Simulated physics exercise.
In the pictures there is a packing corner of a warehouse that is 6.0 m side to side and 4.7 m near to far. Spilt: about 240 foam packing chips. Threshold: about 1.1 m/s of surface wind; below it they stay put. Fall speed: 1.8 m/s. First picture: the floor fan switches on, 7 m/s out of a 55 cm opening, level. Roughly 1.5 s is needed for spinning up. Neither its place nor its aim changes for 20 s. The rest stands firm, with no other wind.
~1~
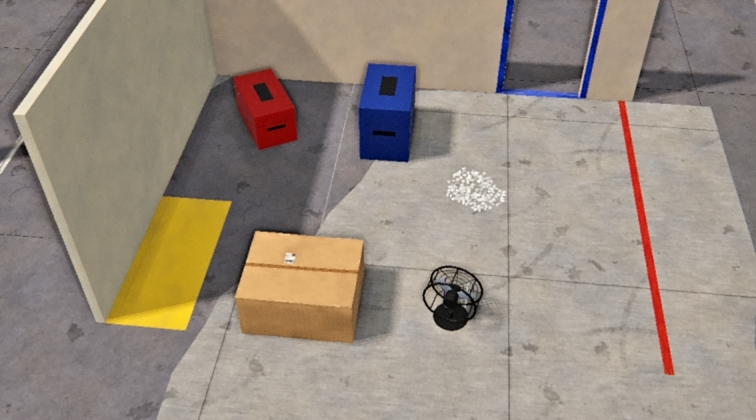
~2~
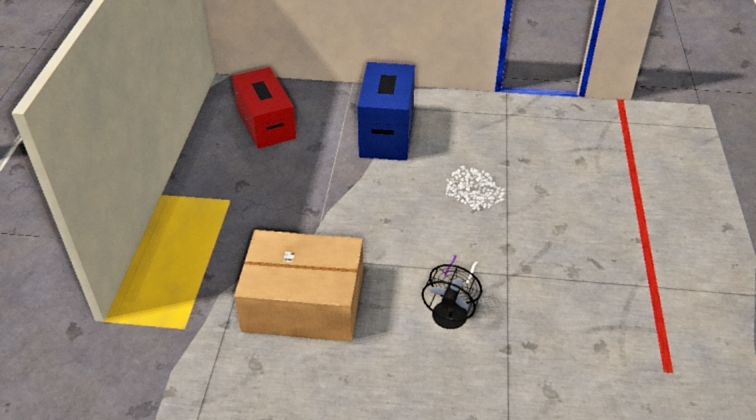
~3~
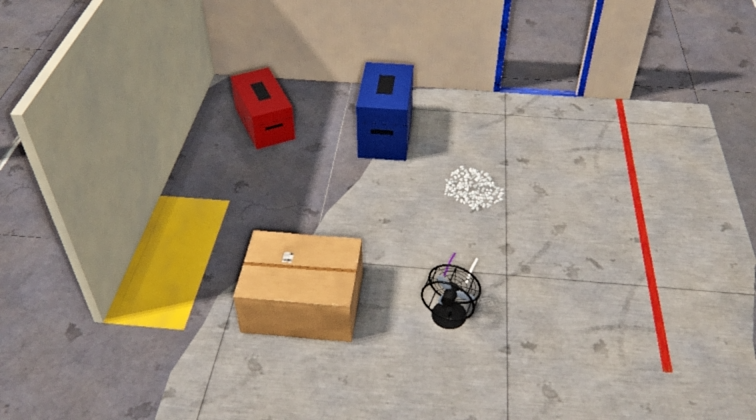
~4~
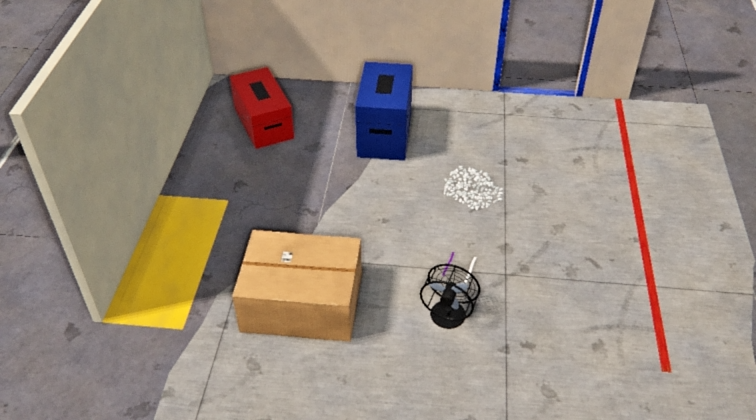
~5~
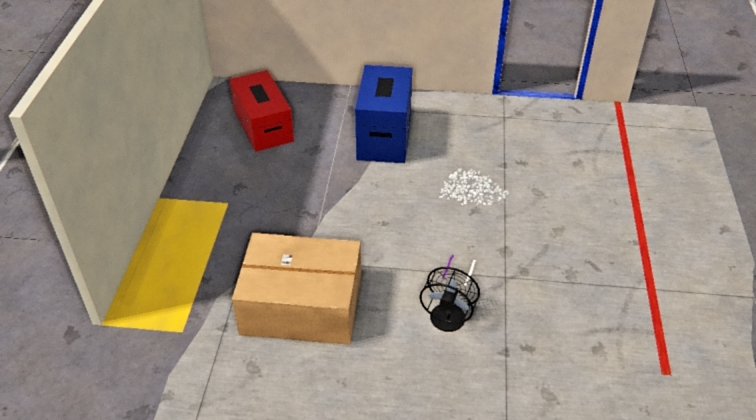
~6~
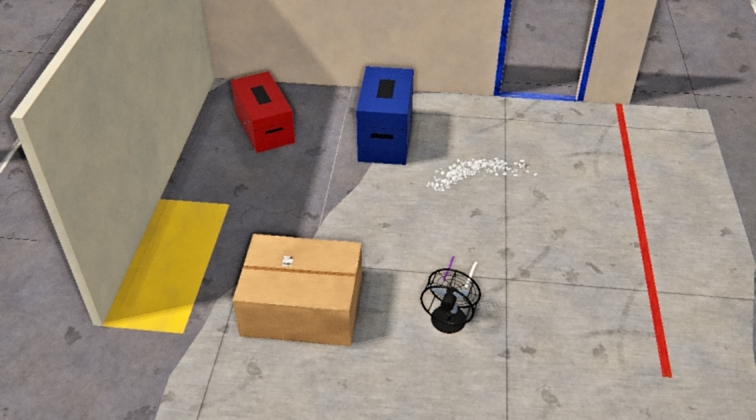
In this clip, a black floor fan stands beside a large carton, facing a pile of white foam packing chips on a warehouse floor; the chips lie still at first, then shift away from the fan and spread into a curved band.
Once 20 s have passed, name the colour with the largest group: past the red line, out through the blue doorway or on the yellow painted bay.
The colour is blue.
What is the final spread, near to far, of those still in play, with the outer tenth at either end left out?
0.4 m, roughly.
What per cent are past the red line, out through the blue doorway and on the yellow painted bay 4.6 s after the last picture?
Roughly 2 % red, 30 % blue, 0 % yellow.
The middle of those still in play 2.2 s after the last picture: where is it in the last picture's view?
(428, 95).
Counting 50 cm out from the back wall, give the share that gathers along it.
That works out to some 60 %.
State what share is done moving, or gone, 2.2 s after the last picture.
Estimated share: Close to 30 per cent.
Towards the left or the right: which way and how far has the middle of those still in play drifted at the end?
Looks like a left-hand shift of around 2.8 m.
Then, 2.2 s after the last picture, 0 % are on the yellow painted bay, 2 % past the red line and 28 % out through the blue doorway; the middle of those still in play is near (428, 95); 29 % have settled or left.
Then, 4.6 s after the last picture, 0 % are on the yellow painted bay, 2 % past the red line and 28 % out through the blue doorway; the middle of those still in play is near (381, 90); 30 % have settled or left.
Then, 9.2 s after the last picture, 0 % are on the yellow painted bay, 2 % past the red line and 28 % out through the blue doorway; the middle of those still in play is near (314, 88); 30 % have settled or left.
Then, 18.2 s after the last picture, at the end, 0 % are on the yellow painted bay, 2 % past the red line and 28 % out through the blue doorway; the middle of those still in play is near (287, 84).
